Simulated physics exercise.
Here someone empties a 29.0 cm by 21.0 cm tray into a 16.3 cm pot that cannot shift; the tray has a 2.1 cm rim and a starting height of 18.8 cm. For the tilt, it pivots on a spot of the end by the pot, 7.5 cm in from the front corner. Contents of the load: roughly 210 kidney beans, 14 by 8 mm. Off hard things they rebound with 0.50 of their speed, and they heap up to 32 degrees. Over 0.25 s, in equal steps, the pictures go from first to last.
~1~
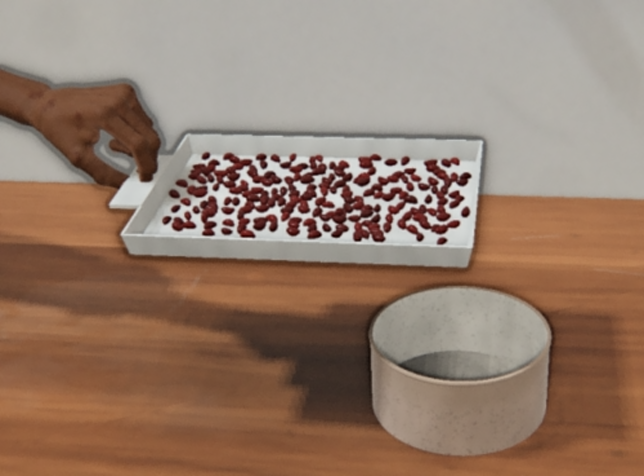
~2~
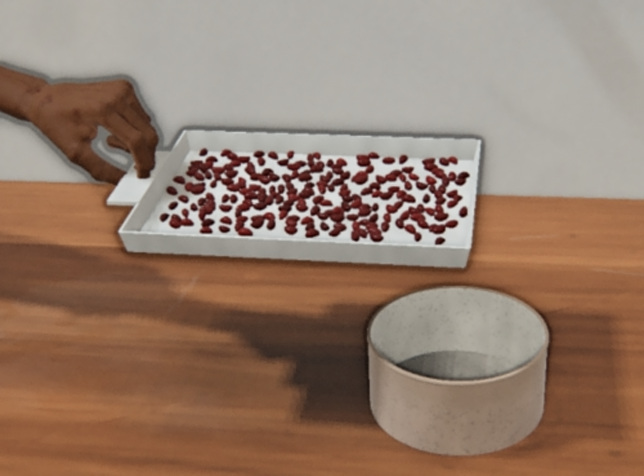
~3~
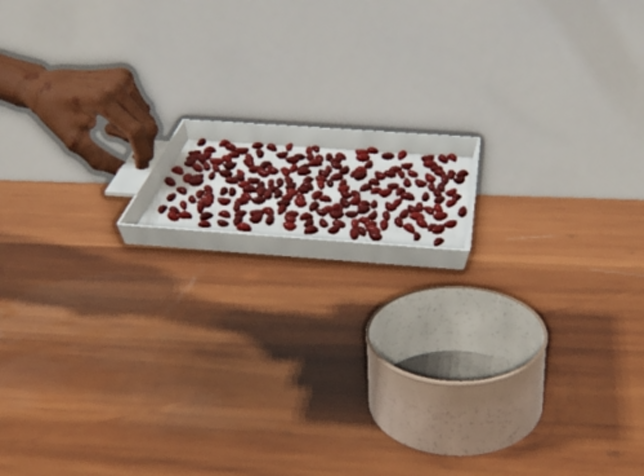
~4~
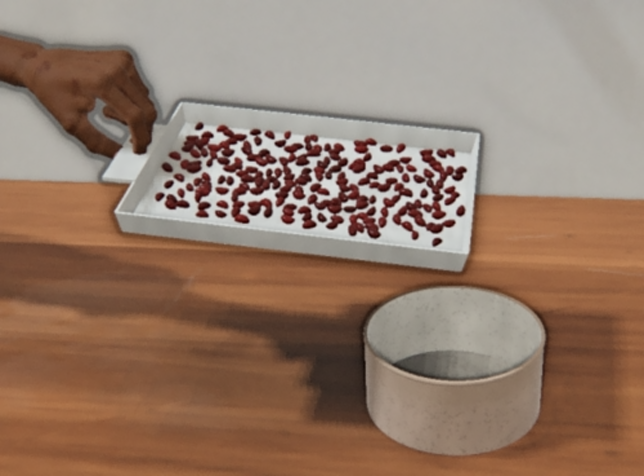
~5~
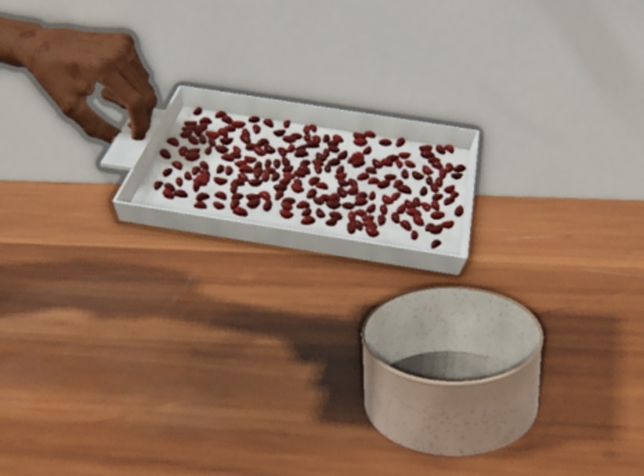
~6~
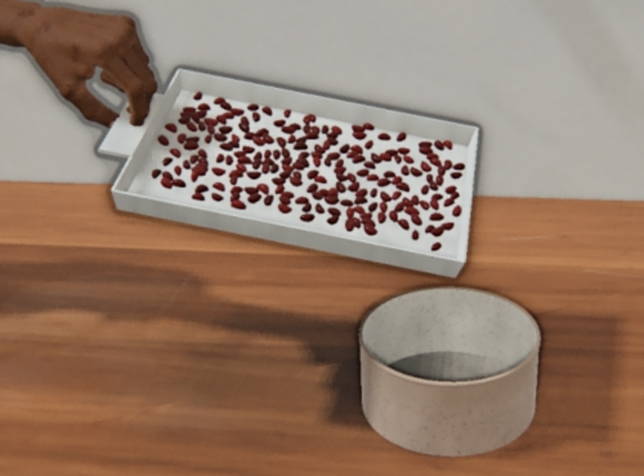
A hand held a white tray of scattered red kidney beans by its left end and steadily raised that end, tilting the tray down to the right above a round, pale pot.
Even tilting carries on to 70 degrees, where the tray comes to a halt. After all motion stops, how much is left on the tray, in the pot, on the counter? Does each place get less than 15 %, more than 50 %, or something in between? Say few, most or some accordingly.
Left on the tray: Some. Pot: Some. Counter: Some.
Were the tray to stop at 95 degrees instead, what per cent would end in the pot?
That would be around 60 percent.
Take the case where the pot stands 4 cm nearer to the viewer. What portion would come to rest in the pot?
My estimate: Some 75 per cent.
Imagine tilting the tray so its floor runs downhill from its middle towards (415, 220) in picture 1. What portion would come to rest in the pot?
My guess is roughly 20 percent.
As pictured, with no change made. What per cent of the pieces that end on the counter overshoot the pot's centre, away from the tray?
About 80 percent of the spill.
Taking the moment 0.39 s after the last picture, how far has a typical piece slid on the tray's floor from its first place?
Displacement on the tray: About 7 cm.
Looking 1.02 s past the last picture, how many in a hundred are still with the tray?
Roughly 55 percent of the load, I'd say.
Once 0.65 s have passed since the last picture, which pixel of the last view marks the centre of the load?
I reckon close to (438, 231).
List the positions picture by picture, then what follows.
The first picture shows tray tilt 0 degrees, front corners at (128, 232) and (466, 244); middle of the pieces at (311, 193); pot at (459, 331).
The second picture shows tray tilt 1 degrees, front corners at (126, 230) and (465, 245); middle of the pieces at (309, 191).
The third picture shows tray tilt 3 degrees, front corners at (124, 222) and (464, 247); middle of the pieces at (308, 186).
The fourth picture shows tray tilt 6 degrees, front corners at (122, 210) and (463, 250), lowest corner right front; middle of the pieces at (306, 178).
The fifth picture shows tray tilt 10 degrees, front corners at (120, 199) and (462, 254), lowest corner right front; middle of the pieces at (305, 170).
The sixth picture shows tray tilt 13 degrees, front corners at (119, 188) and (460, 257), lowest corner right front; middle of the pieces at (304, 162); pot at (449, 332).
Then, 0.39 s after the last picture, tilt 41 degrees; the tray holds 100 %, the pot 0 %.
Then, 0.65 s after the last picture, tilt 59 degrees; the tray holds 95 %, the pot 0 %.
Then, 1.02 s after the last picture, tilt 70 degrees; the tray holds 55 %, the pot 10 %.
In the end, tray 25 %, pot 35 %, counter 40 %.
